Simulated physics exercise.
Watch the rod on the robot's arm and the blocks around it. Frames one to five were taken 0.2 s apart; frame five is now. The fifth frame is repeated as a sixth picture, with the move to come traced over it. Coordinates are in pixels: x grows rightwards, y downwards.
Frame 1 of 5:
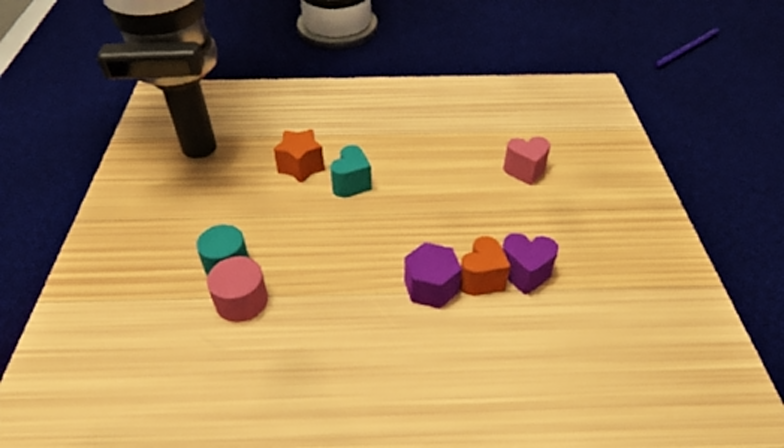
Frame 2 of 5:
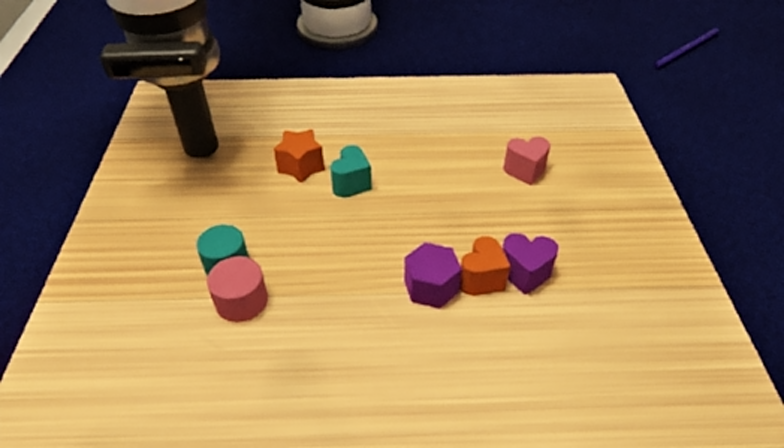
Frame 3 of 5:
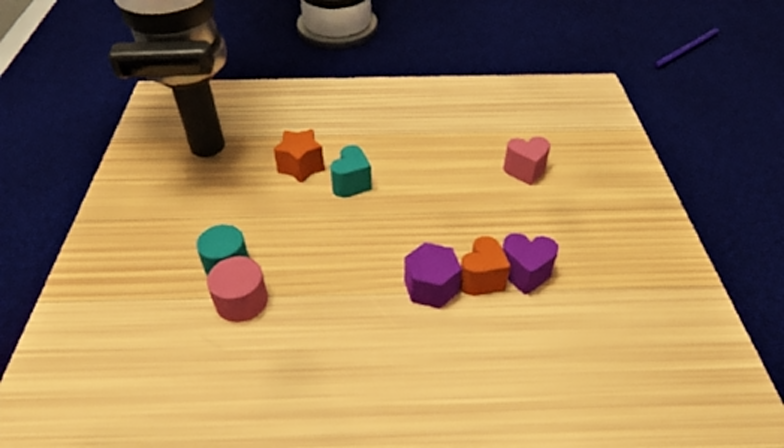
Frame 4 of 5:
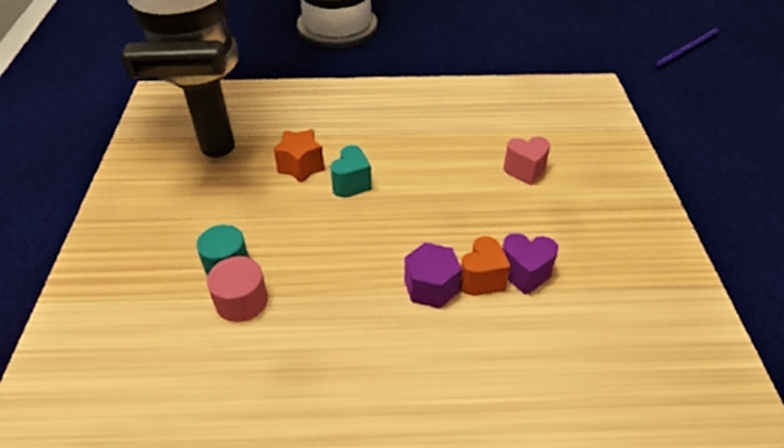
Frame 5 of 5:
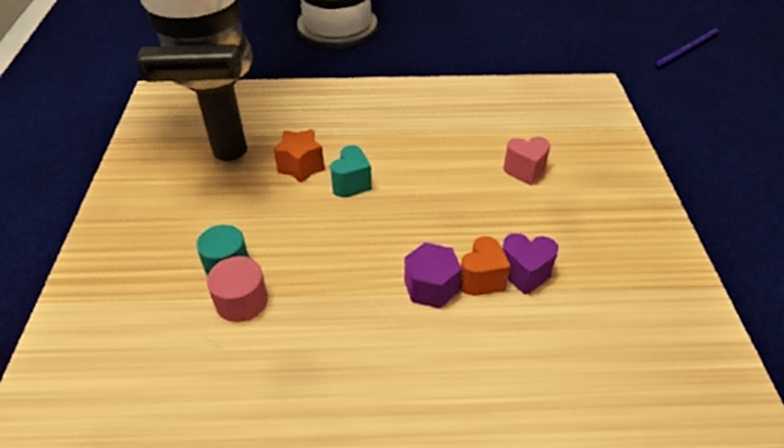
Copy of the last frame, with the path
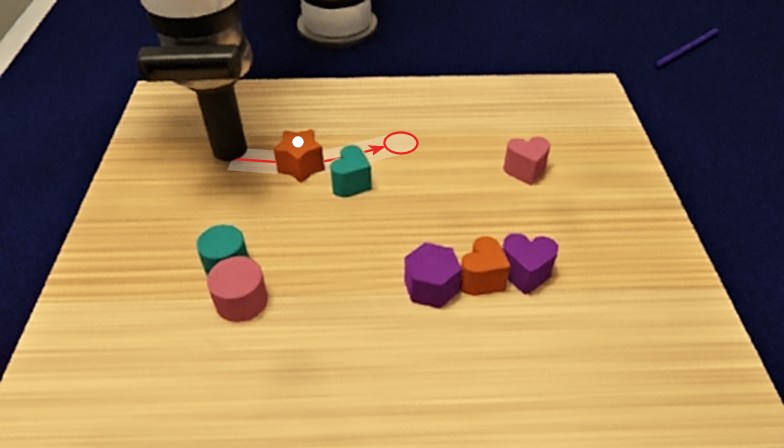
We see a robot arm with a dark rod above a wooden board holding an orange star, a turquoise heart and other colourful blocks; the rod moves slightly right, nearer the star, while the blocks stay still.
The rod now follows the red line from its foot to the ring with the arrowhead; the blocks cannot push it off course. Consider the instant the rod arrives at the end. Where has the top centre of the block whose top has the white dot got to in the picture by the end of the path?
So, by the moment the path ends, you'll find the top centre of the block whose top has the white dot at (392, 144).
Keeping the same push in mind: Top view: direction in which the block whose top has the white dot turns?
Answer: With the clock.
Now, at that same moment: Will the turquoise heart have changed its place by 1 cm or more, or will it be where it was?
Here's my answer: The turquoise heart gets displaced.
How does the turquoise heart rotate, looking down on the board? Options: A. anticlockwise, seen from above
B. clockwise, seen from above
B - clockwise, seen from above.
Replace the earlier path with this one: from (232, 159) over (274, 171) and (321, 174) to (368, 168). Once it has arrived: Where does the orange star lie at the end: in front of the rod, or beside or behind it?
I'd say the orange star is still out in front of the rod at the end.
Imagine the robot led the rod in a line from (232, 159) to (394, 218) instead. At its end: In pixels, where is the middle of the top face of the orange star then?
At roughly (329, 142).
The drawn path runs from (232, 159) over (290, 163) and (347, 156) to (401, 143); the dot is on the orange star.
The first path, step by step. One third of the way, rod (288, 154); orange star (319, 143).
Two thirds of the way, rod (348, 148); orange star (375, 144), turned 25° clockwise; turquoise heart (374, 168), turned 45° clockwise.
At the end, rod (401, 134); orange star (392, 144), turned 65° clockwise; turquoise heart (375, 169), turned 50° clockwise.
